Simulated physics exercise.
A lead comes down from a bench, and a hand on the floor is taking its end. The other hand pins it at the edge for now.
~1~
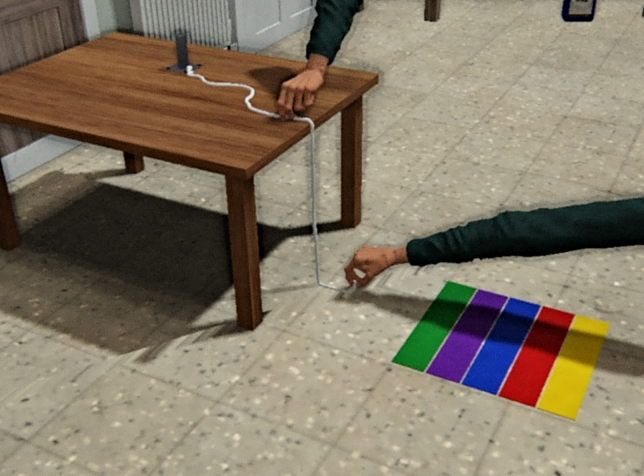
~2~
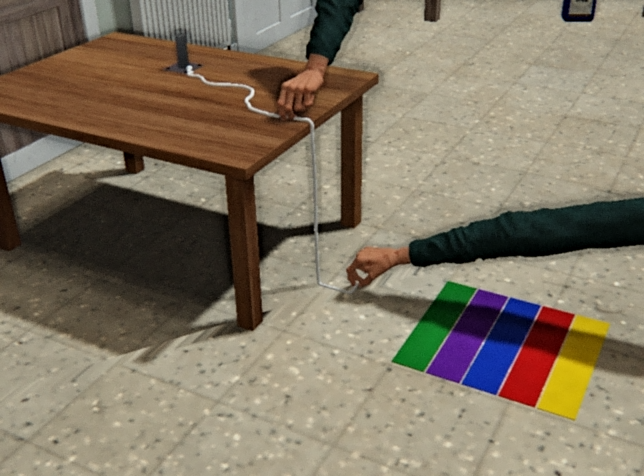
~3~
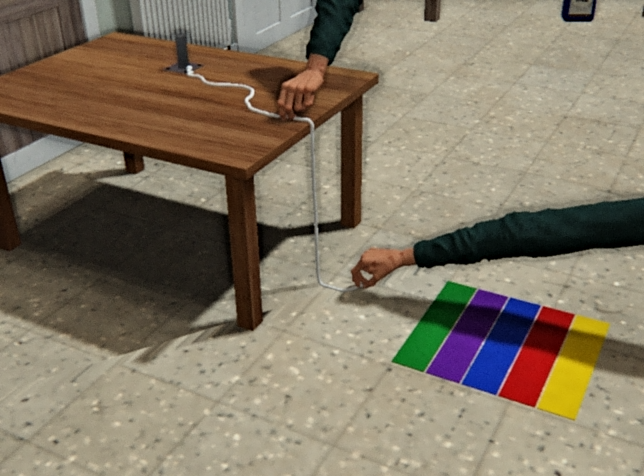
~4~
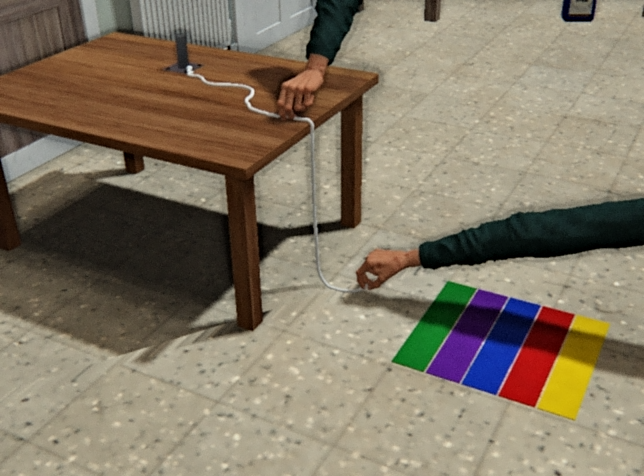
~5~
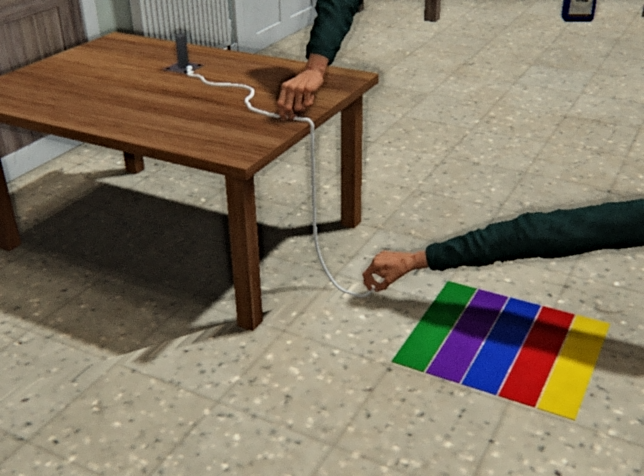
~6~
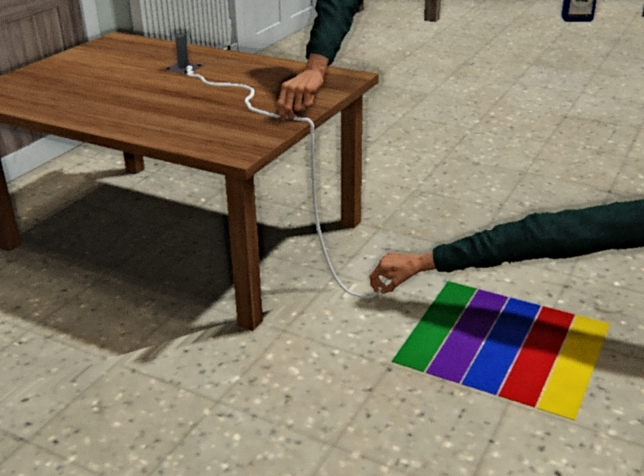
A dark-sleeved arm reaches in from the right over a pale speckled tile floor, seen from above at an angle, while another hand presses a white cord at the edge of a brown wooden table. Green, purple, blue, red and yellow stripes lie side by side at lower right. The lower hand slides the cord's end slightly rightward, bending the hanging length into a curve, while the upper hand and camera stay still.
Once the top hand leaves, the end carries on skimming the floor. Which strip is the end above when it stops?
The blue one.
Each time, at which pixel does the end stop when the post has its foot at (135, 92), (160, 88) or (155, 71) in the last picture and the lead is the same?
(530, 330), (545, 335) and (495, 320), roughly.
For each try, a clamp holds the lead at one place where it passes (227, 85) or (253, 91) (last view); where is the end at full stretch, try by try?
First try near (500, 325), second near (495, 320).
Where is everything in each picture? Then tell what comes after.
End (355, 283); green (418, 350); purple (452, 361); blue (488, 372); red (525, 383); yellow (563, 395), in the first picture.
End (357, 284); lead through (197, 76) (247, 88) (255, 111) (312, 135) (316, 205) (317, 269), in the second picture.
End (362, 285), in the third picture.
End (367, 286); lead through (197, 76) (247, 88) (255, 111) (312, 135) (314, 205) (318, 269), in the fourth picture.
End (373, 288), in the fifth picture.
End (380, 290); lead through (197, 76) (247, 88) (255, 111) (312, 135) (315, 205) (332, 270), in the sixth picture.
Soon after, end near (463, 313); over purple.
Then, end near (497, 323); over blue.
At full stretch, end near (517, 328); over blue. The end stops over the blue strip.
